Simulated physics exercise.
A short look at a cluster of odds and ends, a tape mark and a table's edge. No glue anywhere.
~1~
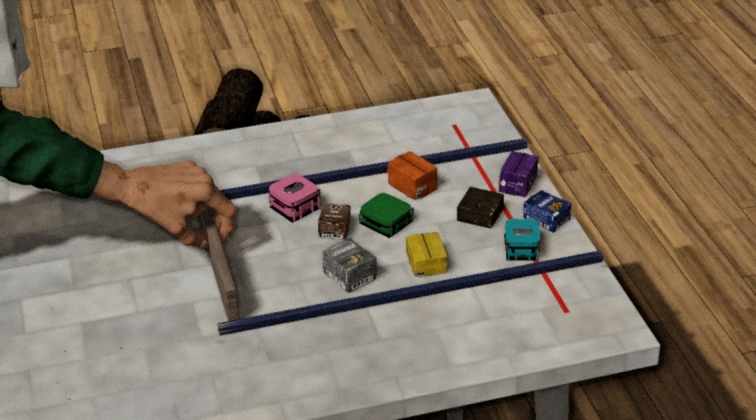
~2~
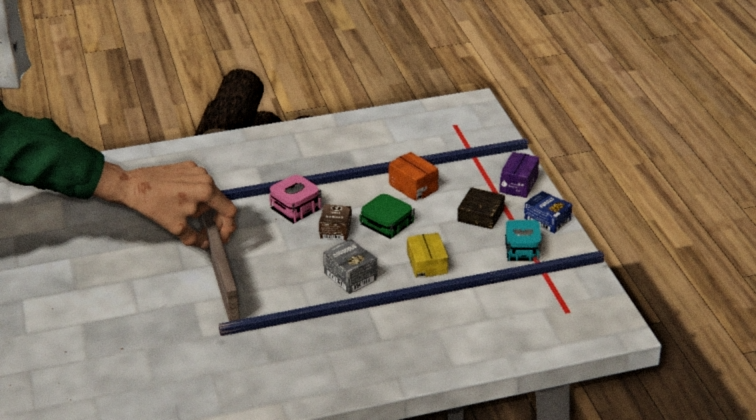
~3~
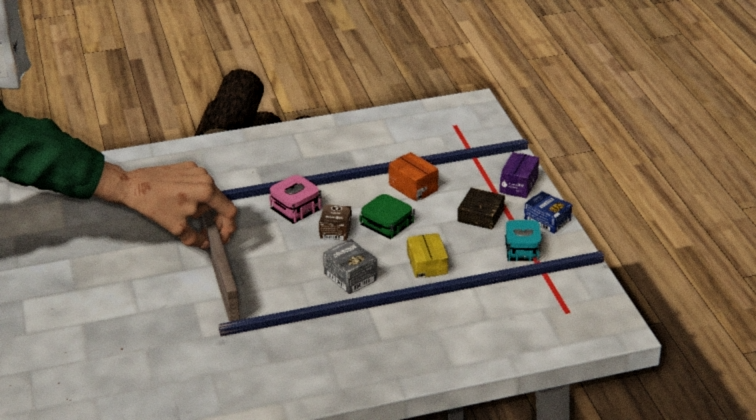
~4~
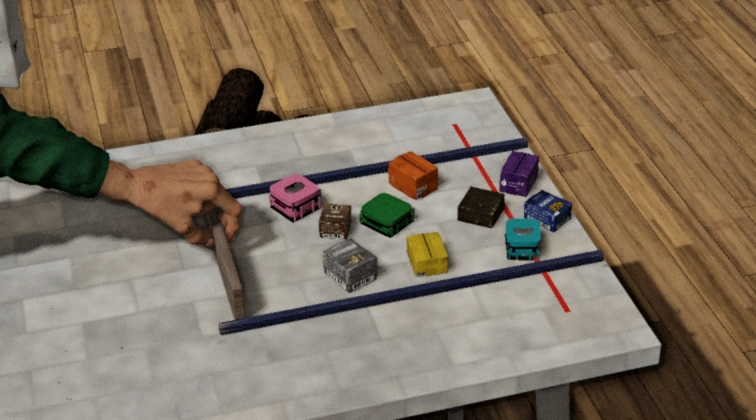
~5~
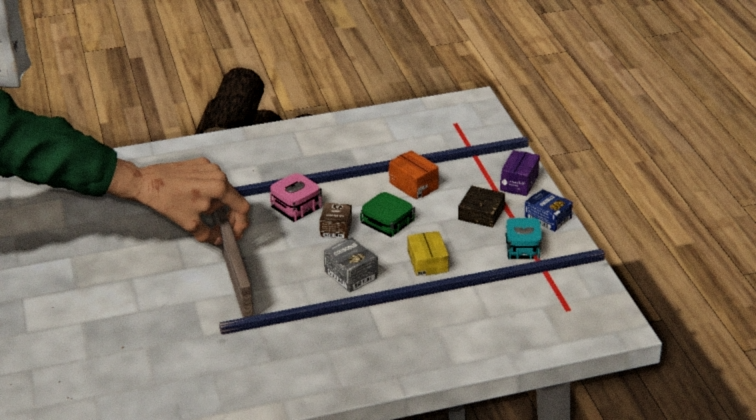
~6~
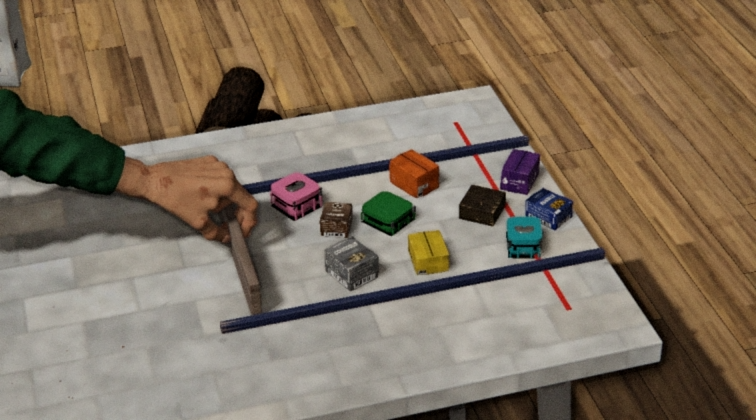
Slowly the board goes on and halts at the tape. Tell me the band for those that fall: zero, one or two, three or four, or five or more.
In the end the number that fall off is three or four.
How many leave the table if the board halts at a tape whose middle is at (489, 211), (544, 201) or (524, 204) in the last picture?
Try by try, 1, 6 and 6.
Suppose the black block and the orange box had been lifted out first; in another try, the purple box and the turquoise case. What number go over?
First 2, then 2.
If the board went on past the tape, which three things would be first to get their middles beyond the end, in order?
They are the blue box, then the turquoise case, then the black block.
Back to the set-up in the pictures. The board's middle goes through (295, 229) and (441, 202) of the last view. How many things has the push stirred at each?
At the one place 1, at the other 9.
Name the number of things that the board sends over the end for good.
Fallen: 4.
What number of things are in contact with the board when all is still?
The number is 3.
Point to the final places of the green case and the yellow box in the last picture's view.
About (548, 198), and the other about (578, 226).
Early on, none off yet; blue box at rest near (549, 209); purple box at rest near (520, 172); turquoise case at rest near (524, 238).
A while later, none off yet; blue box leaning a little near (594, 211); purple box travelled a little near (531, 172); turquoise case travelled about its own width near (570, 228).
Finally, the number that fall off is three or four; lost, black block, turquoise case, purple box and blue box.
